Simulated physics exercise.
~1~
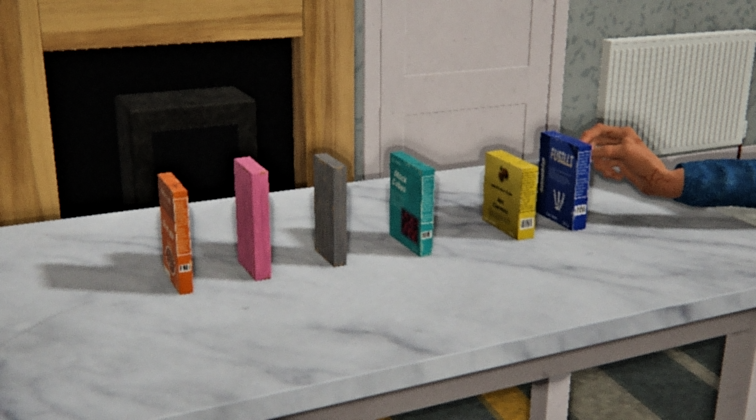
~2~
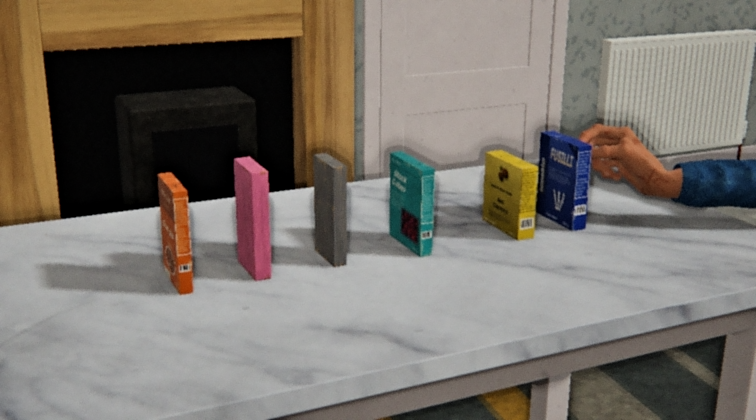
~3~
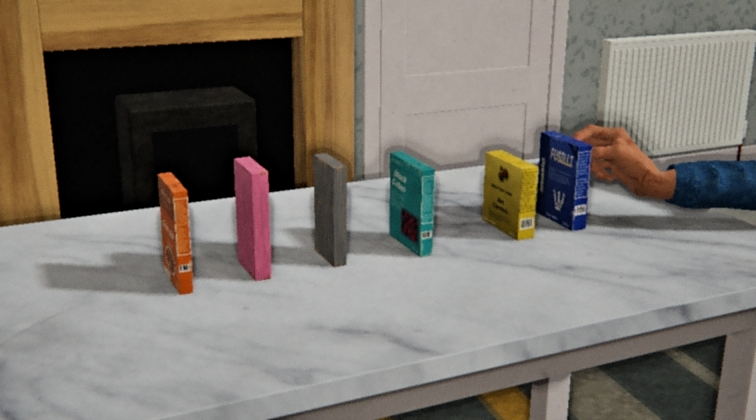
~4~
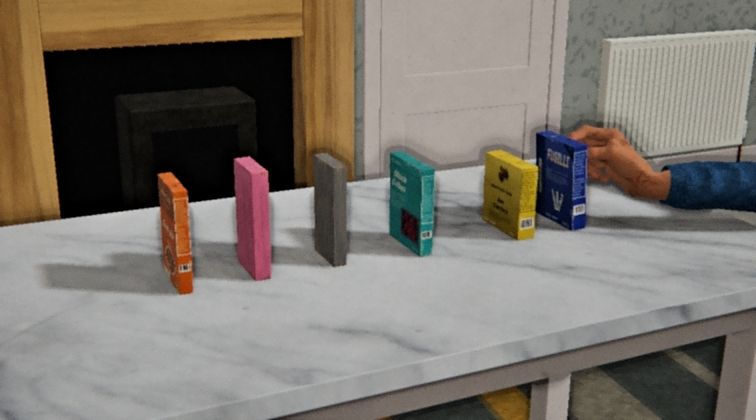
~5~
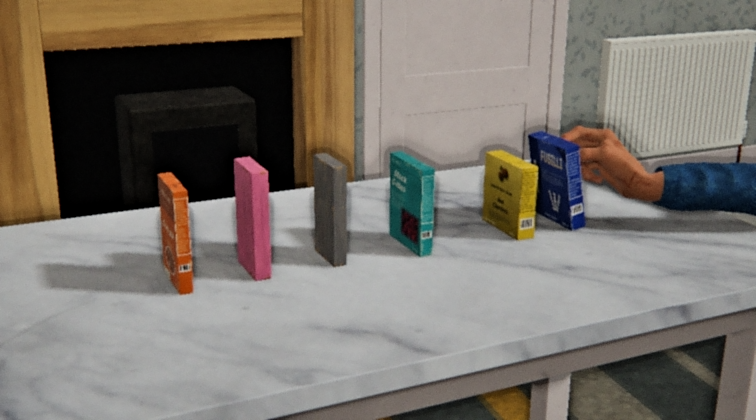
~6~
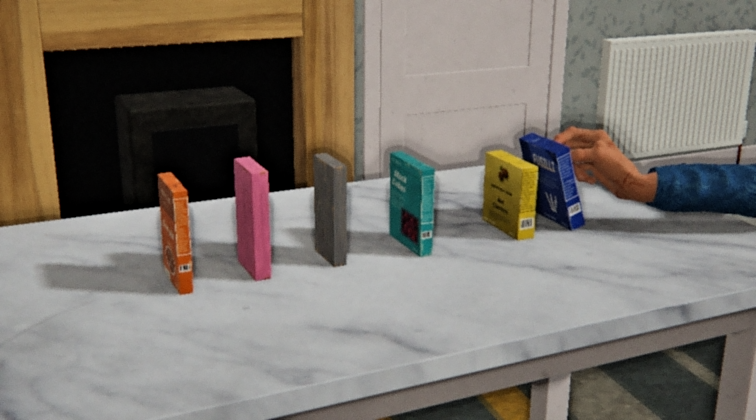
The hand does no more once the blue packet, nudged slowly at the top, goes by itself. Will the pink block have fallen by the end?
Most likely it never tips.
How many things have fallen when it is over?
That adds up to 2 in total.
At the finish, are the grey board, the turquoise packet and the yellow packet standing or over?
At the end the grey board is standing, the turquoise packet is standing, and the yellow packet has fallen.
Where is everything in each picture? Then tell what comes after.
In the first frame, pink block (253, 219); grey board (330, 210).
In the second frame, turquoise packet (411, 203); grey board (330, 210).
In the third frame, yellow packet (509, 194); turquoise packet (411, 203).
In the fourth frame, blue packet 4° over; grey board (330, 210); yellow packet (509, 194).
In the fifth frame, blue packet 10° over; turquoise packet (411, 203); grey board (330, 210).
In the sixth frame, blue packet 18° over; pink block (253, 219); yellow packet (509, 194).
Then, 0.50 s past the last view, blue packet 48° over; yellow packet rocked 22° from its first pose.
Then, 0.60 s past the last view, blue packet 66° over; yellow packet rocked 55° from its first pose.
Finally, down or leaning hard on the table, yellow packet; the other 3 still in place. Final places as the last picture's camera would see them, pink block near (253, 219).
